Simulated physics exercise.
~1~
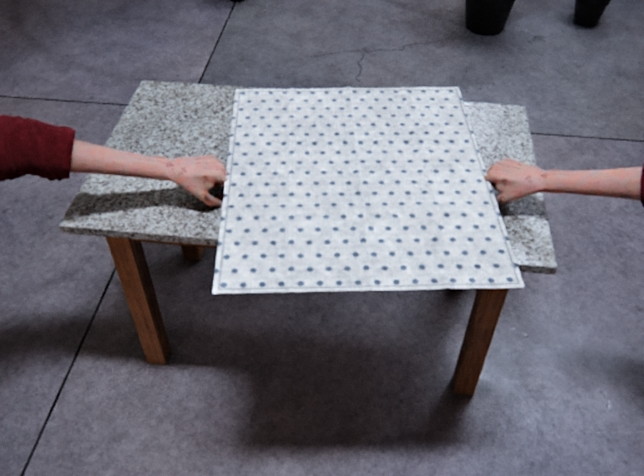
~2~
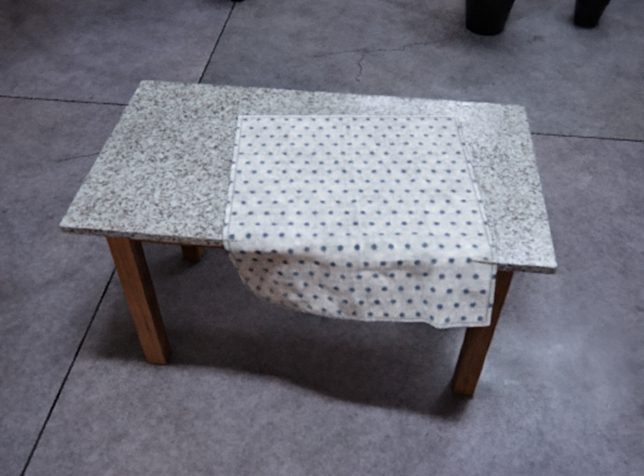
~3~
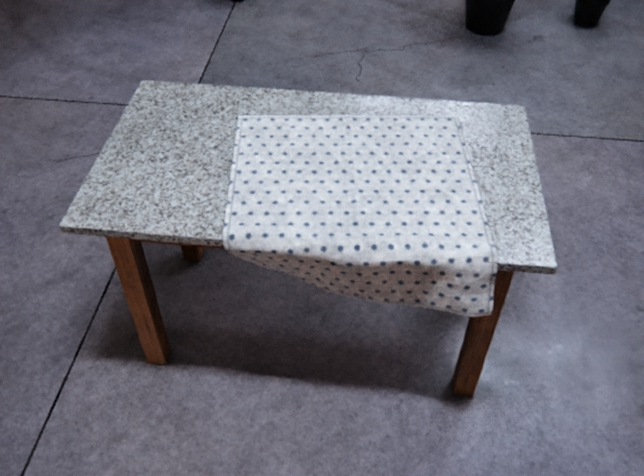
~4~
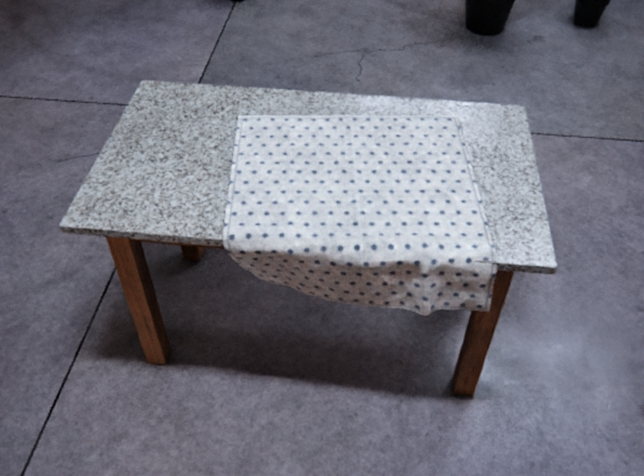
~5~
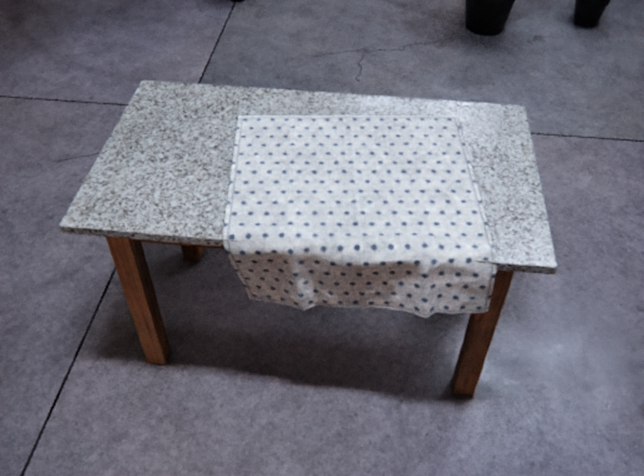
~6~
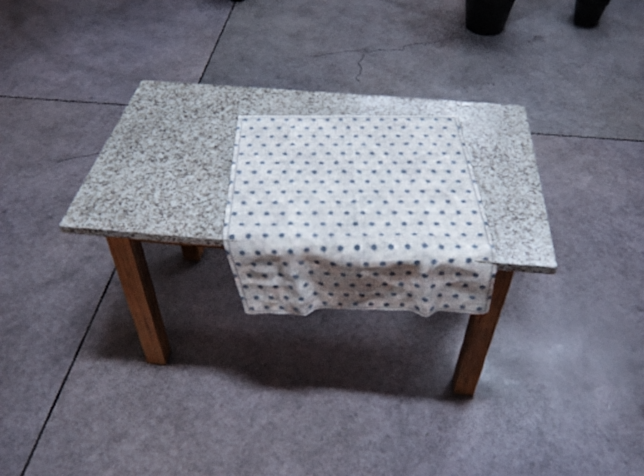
A pale cloth with small blue dots is held out flat by two hands, one reaching in from each side in dark red sleeves, above a speckled grey stone-topped table with wooden legs. The scene is viewed from above and in front, on a grey tiled floor with two dark pots at the upper right. The hands let go and leave, and the cloth drops onto the table, partly over its near edge. Its overhanging part billows, swings inward and ripples slightly. It settles in soft folds, with most of the cloth still resting on top.
